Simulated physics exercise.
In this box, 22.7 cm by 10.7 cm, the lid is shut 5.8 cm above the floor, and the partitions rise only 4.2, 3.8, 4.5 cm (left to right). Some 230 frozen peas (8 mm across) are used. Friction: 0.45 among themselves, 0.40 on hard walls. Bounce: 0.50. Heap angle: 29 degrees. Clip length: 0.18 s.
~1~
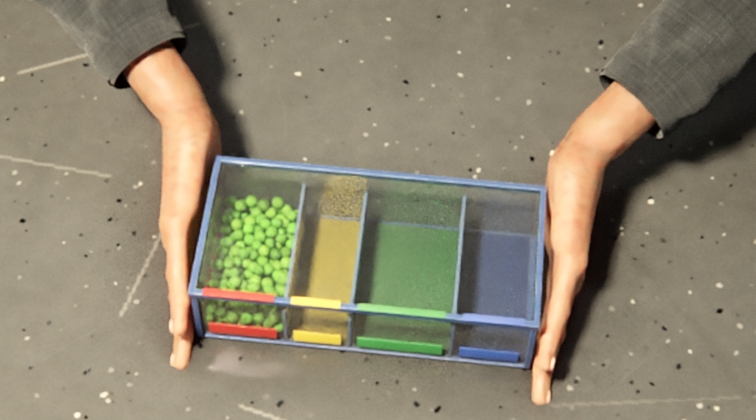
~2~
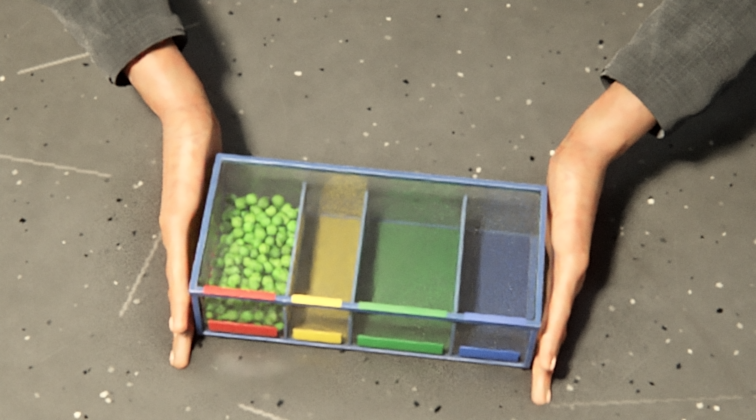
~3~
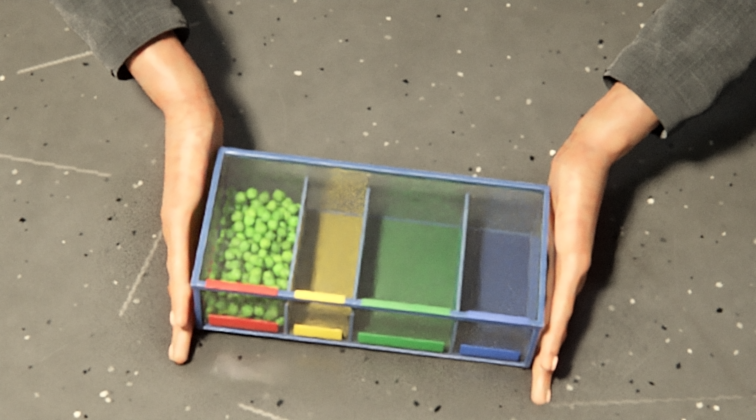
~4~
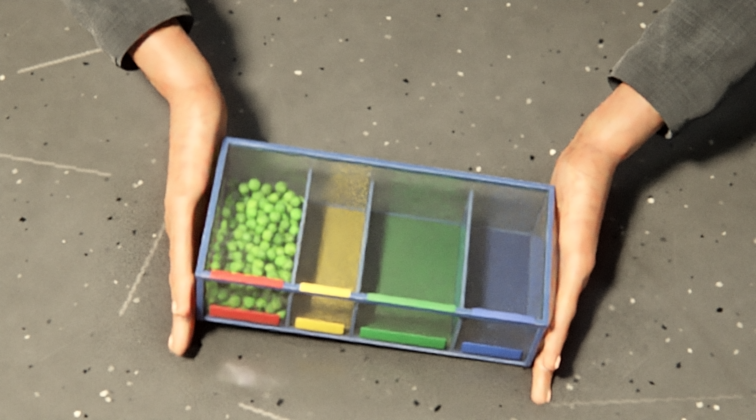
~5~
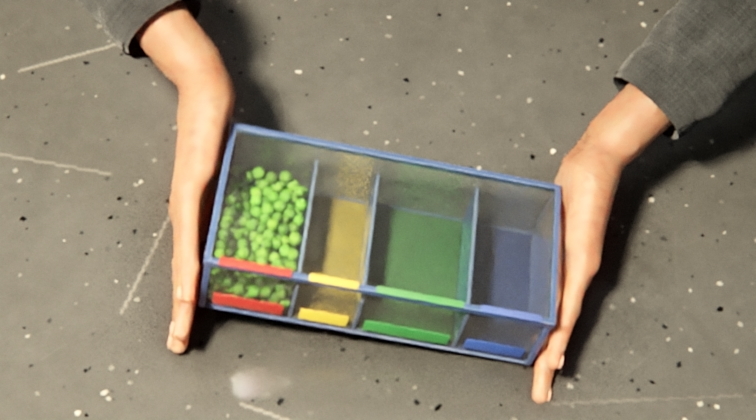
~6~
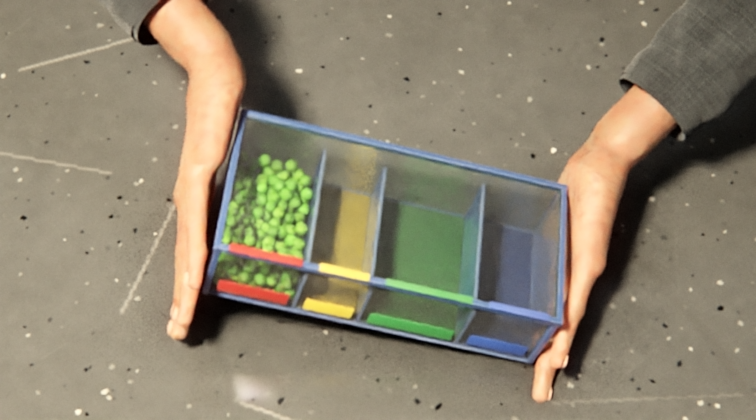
At first, two hands hold a clear, blue-edged box nearly level, green peas filling part of its red-marked left compartment while the yellow, green and blue ones hold no peas. Then the hands gradually tilt it, the left side rising modestly higher, and the peas stay in their compartment.
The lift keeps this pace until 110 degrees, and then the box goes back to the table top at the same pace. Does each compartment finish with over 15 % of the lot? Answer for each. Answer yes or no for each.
Red: Yes, blue: Yes, green: No, yellow: No.
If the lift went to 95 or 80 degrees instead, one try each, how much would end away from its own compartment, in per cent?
Some 30 and 25 per cent.
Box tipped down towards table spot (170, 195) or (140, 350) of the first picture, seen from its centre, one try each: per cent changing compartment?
First try: Around 0 percent; second try: Around 0 percent.
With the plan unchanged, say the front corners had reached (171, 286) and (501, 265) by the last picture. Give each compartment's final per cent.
Red = 100 %, blue = 0 %, green = 0 %, yellow = 0 %.
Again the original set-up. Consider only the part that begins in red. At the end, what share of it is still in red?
My estimate is roughly 70 percent.
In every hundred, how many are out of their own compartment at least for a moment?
Estimate: Near 30 %.
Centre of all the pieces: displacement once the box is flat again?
I'd put the distance at roughly 5.0 cm.
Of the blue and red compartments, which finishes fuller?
I'd say the red side has more in it.
Then, 0.92 s after the last picture, tilt 110 degrees; red 80 %, blue 10 %, green 5 %, yellow 5 %.
Then, 1.54 s after the last picture, tilt 50 degrees; red 70 %, blue 20 %, yellow 5 %.
Then, 2.20 s after the last picture, tilt 0 degrees; red 70 %, blue 20 %, yellow 5 %.
In the end, red 70 %, blue 20 %, green 0 %, yellow 5 %.
